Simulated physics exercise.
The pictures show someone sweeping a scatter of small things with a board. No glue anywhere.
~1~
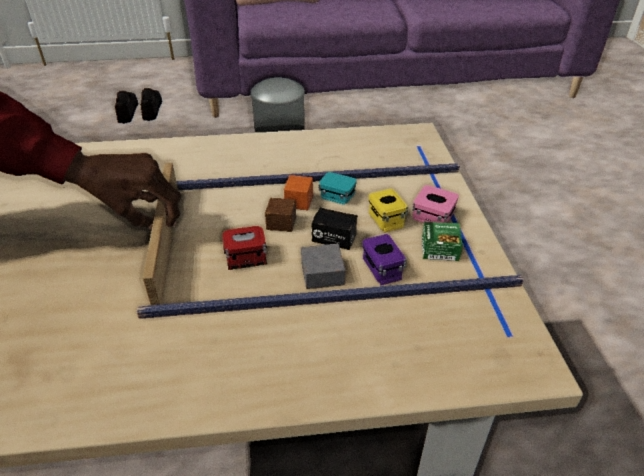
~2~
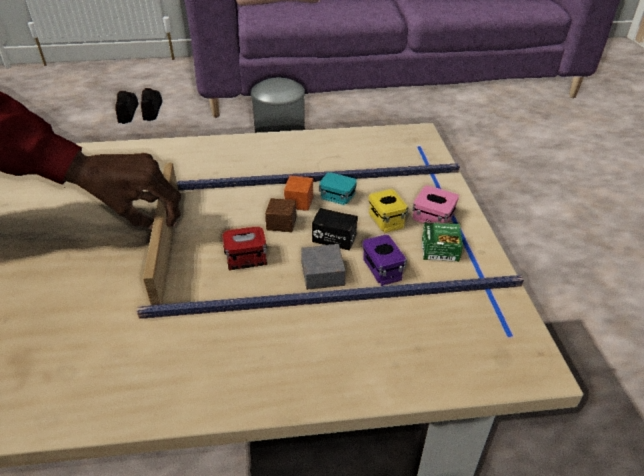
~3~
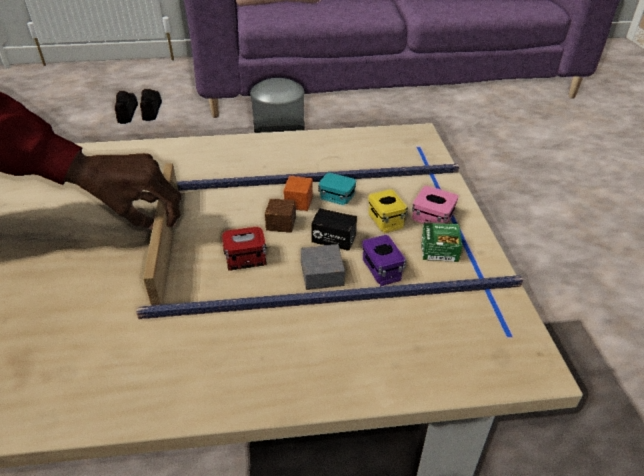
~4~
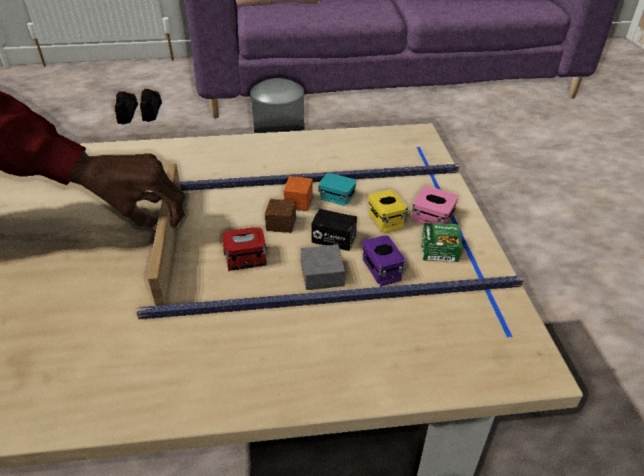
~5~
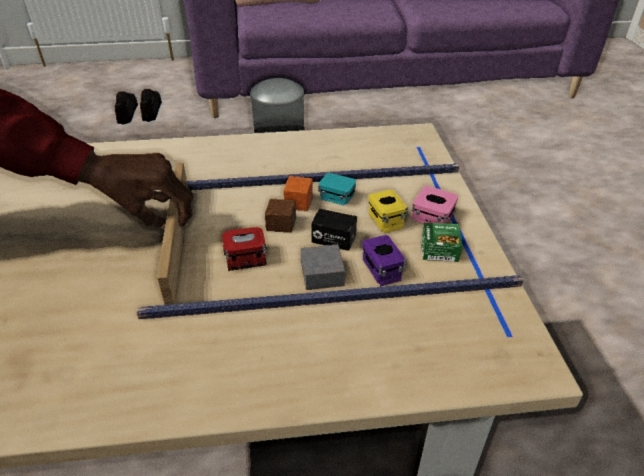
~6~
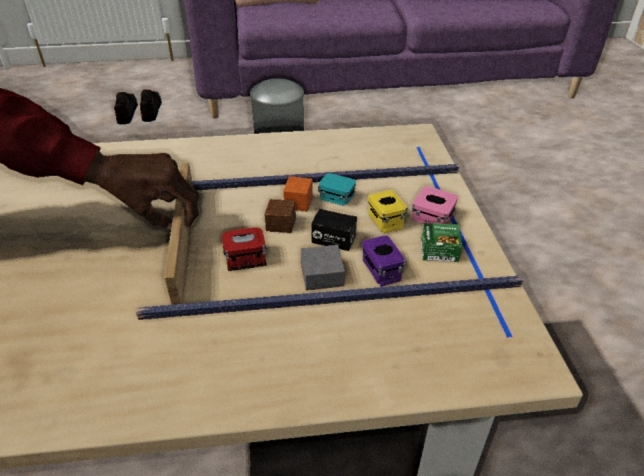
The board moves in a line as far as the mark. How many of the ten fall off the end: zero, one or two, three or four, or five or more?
In the end the number that fall off is five or more.
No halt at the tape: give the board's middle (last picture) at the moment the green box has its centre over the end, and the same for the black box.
For the green box at (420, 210), for the black box at (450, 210).
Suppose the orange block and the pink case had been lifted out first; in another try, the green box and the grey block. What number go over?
First 4, then 4.
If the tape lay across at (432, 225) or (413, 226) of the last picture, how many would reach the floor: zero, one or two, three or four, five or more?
Taking them in turn, either one or two; one or two.
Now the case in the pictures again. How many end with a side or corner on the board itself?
4 of them.
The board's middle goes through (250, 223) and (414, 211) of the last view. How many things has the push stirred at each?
By then 1, and 10.
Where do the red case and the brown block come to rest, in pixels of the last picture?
About (486, 233), and the other about (462, 201).
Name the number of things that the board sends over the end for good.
The count is 6.
Early on, none off yet; pink case at rest near (434, 208); green box at rest near (441, 242); yellow case at rest near (386, 211).
A while later, none off yet; pink case travelled a little near (441, 205); green box at rest near (441, 242); yellow case travelled a little near (401, 207).
Further along, none off yet; pink case leaning a little near (486, 193); green box travelled about its own width near (492, 232); yellow case travelled well along near (458, 201).
Finally, the number that fall off is five or more; lost, black box, turquoise case, purple case, yellow case, green box and pink case.
